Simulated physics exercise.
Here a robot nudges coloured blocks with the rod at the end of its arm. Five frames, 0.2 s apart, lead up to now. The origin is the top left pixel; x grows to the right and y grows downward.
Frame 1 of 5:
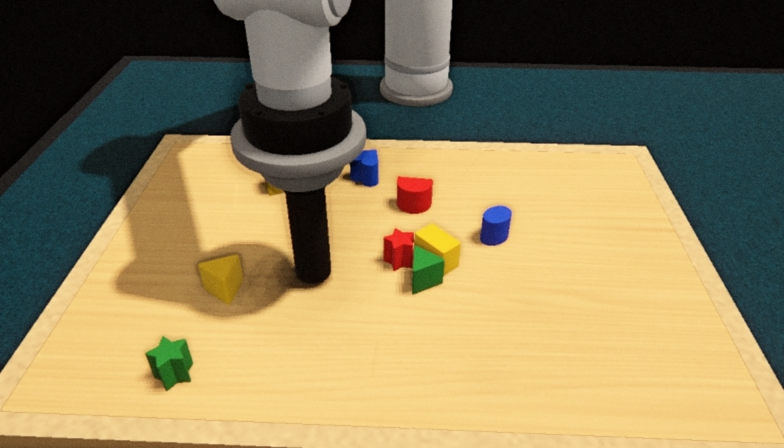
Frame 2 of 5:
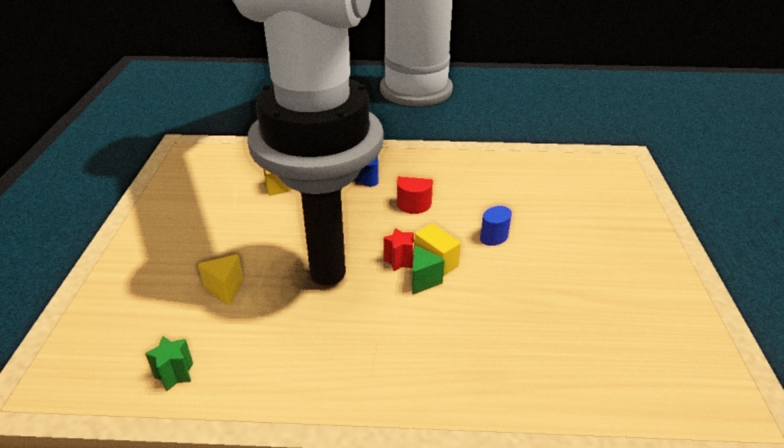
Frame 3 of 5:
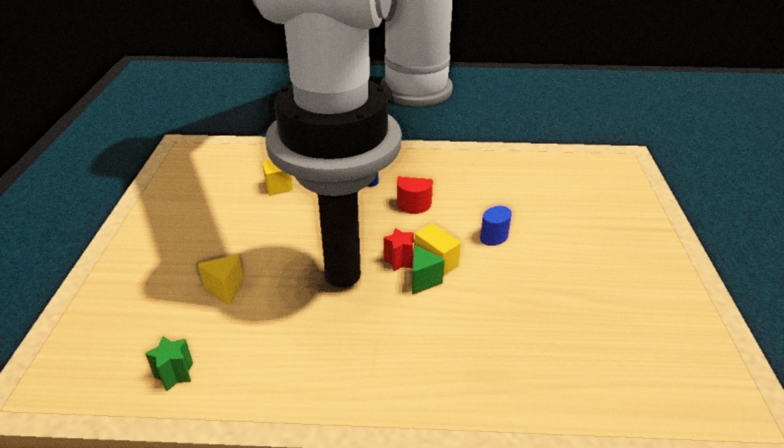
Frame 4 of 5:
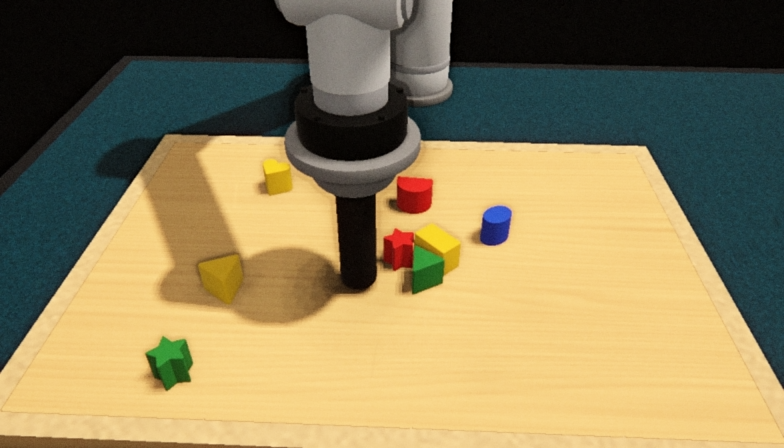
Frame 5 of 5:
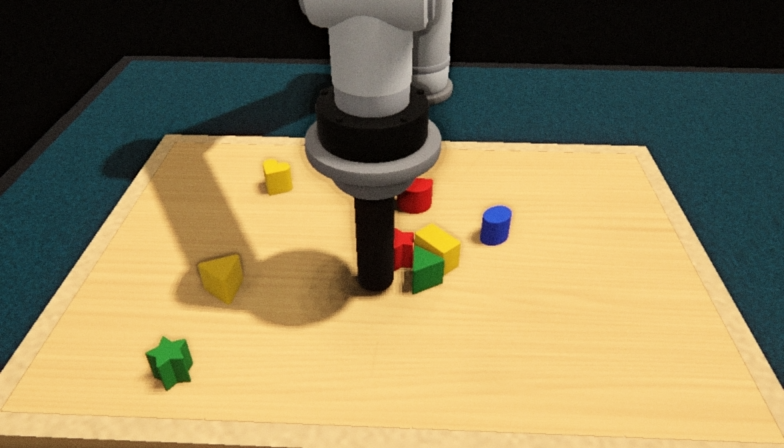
On a wooden board, a robot arm's black rod sliding right towards a red star clustered with yellow and green blocks.
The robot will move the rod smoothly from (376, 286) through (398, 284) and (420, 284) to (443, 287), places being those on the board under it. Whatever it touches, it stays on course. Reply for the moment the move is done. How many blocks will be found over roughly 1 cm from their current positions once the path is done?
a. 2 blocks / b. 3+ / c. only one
I choose c.
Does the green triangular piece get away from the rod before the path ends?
No, that is not what happens.
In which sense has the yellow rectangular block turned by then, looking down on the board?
It turns counter-clockwise.
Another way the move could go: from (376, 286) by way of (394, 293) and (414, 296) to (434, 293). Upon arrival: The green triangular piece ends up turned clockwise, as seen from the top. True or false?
That is false.
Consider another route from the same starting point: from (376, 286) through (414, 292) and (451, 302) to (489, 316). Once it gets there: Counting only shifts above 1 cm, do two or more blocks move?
Short answer: No.
What follows on the original path. Halfway along, rod (410, 278); green triangular piece (439, 256).
At the end, rod (443, 281); red star block not moved; green triangular piece (472, 256), turned 35° anticlockwise; yellow rectangular block (442, 235), turned 25° anticlockwise.
